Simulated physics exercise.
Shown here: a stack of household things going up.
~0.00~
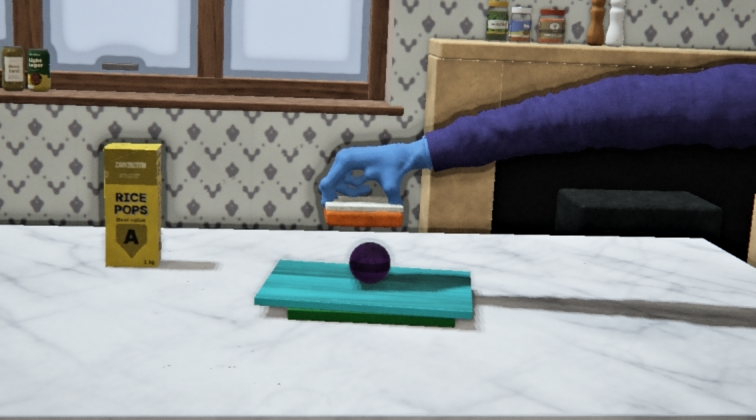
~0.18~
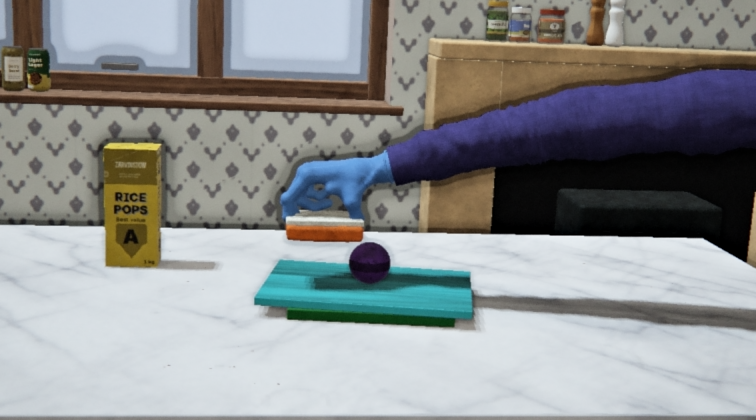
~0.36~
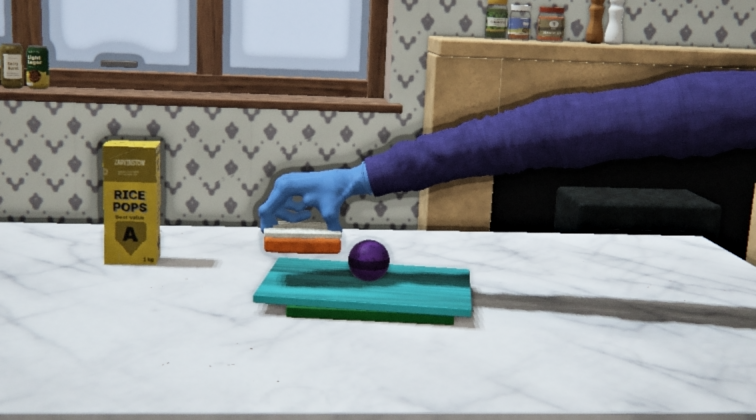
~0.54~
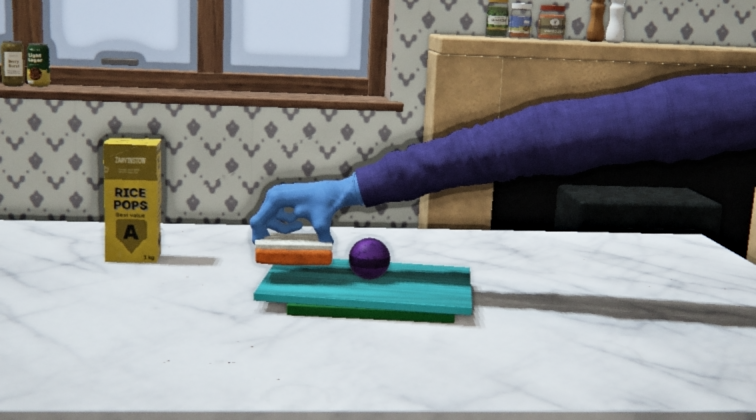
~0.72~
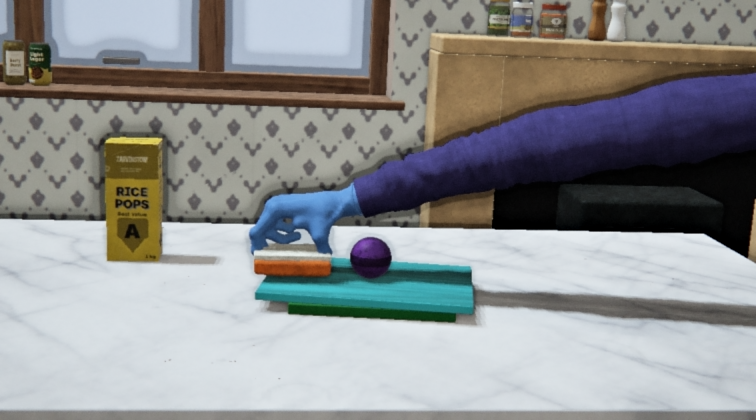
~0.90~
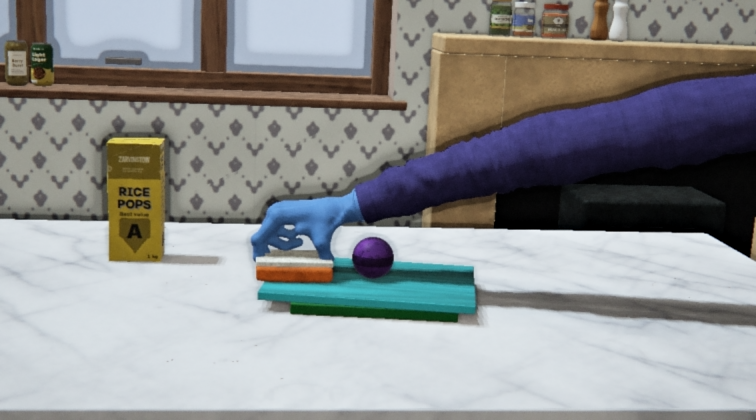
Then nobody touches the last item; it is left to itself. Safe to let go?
The pile rests steadily.
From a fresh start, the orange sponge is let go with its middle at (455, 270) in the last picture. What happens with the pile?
Result: Pile standing.
After 1.30 s, nothing has stirred.
After 1.80 s, orange sponge resting near (294, 267).
At rest (2.2 s), all 5 in place. Seen from the same camera at the end, orange sponge near (294, 267). The pile holds.
